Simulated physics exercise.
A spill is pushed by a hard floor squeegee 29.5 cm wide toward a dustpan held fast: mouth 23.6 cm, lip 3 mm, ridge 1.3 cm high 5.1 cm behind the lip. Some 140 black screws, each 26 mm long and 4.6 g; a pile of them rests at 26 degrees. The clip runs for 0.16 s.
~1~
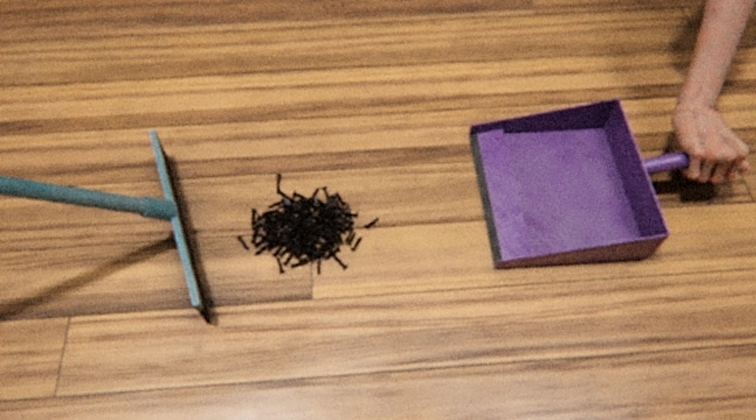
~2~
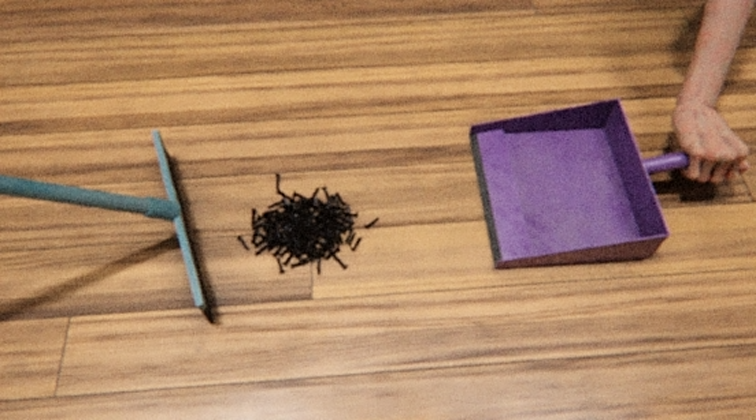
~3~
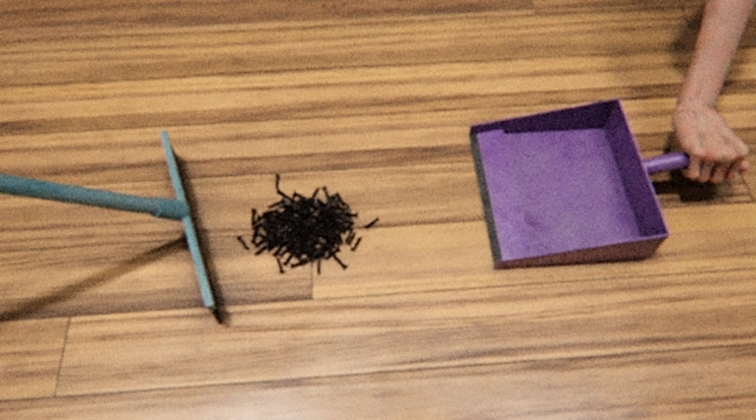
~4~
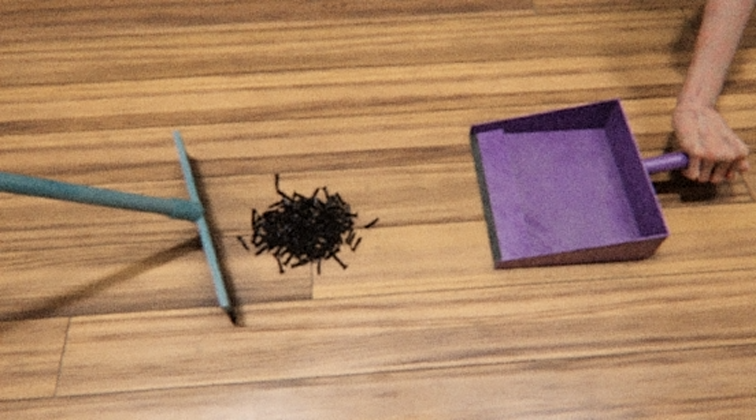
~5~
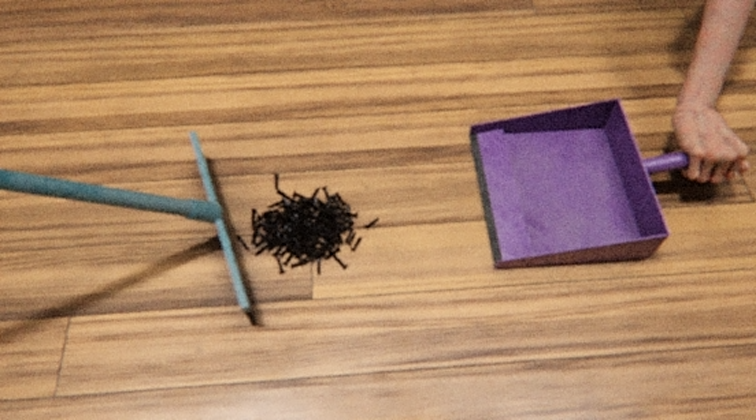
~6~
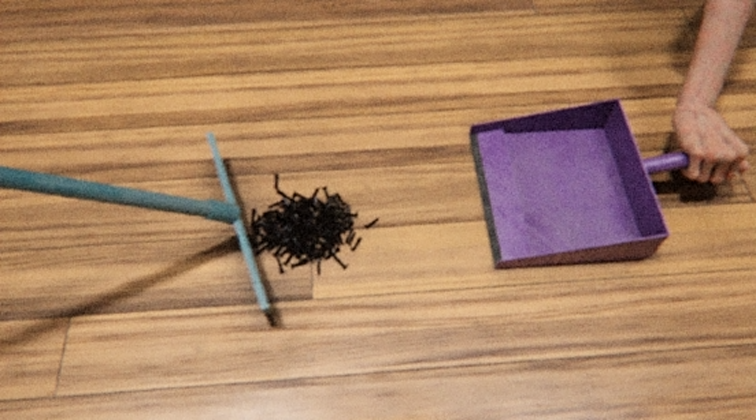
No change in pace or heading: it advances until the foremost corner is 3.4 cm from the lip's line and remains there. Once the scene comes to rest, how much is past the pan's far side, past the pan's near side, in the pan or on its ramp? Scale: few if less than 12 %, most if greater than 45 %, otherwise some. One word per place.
Past the pan's far side - few; past the pan's near side - few; in the pan or on its ramp - few.
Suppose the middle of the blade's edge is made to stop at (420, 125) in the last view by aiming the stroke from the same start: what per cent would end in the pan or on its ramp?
Share caught: Approx. 10 %.
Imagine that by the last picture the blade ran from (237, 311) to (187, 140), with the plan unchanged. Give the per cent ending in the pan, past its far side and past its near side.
That ends as pan 0, far 0, and near 10.
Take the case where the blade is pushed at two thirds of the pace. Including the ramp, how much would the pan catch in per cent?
In that case roughly 0 percent.
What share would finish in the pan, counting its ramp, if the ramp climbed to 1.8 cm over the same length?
That change would give about 5 per cent.
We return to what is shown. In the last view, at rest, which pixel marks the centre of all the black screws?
(462, 214).
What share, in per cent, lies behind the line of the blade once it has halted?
Something like 0 per cent, roughly.
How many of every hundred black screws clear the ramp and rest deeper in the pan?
About 0 %.
Then, 0.18 s after the last picture, middle of the blade 21 cm from the lip; 0 % over the lip, far side 0 %, near side 0 %.
Then, 0.30 s after the last picture, middle of the blade 12 cm from the lip; 0 % over the lip, far side 0 %, near side 5 %.
Then, 0.55 s after the last picture, middle of the blade 8 cm from the lip; 5 % over the lip, far side 0 %, near side 5 %.
In the end, far side 0 %, near side 5 %, pan 5 %, in front of the lip or behind the blade 90 %.
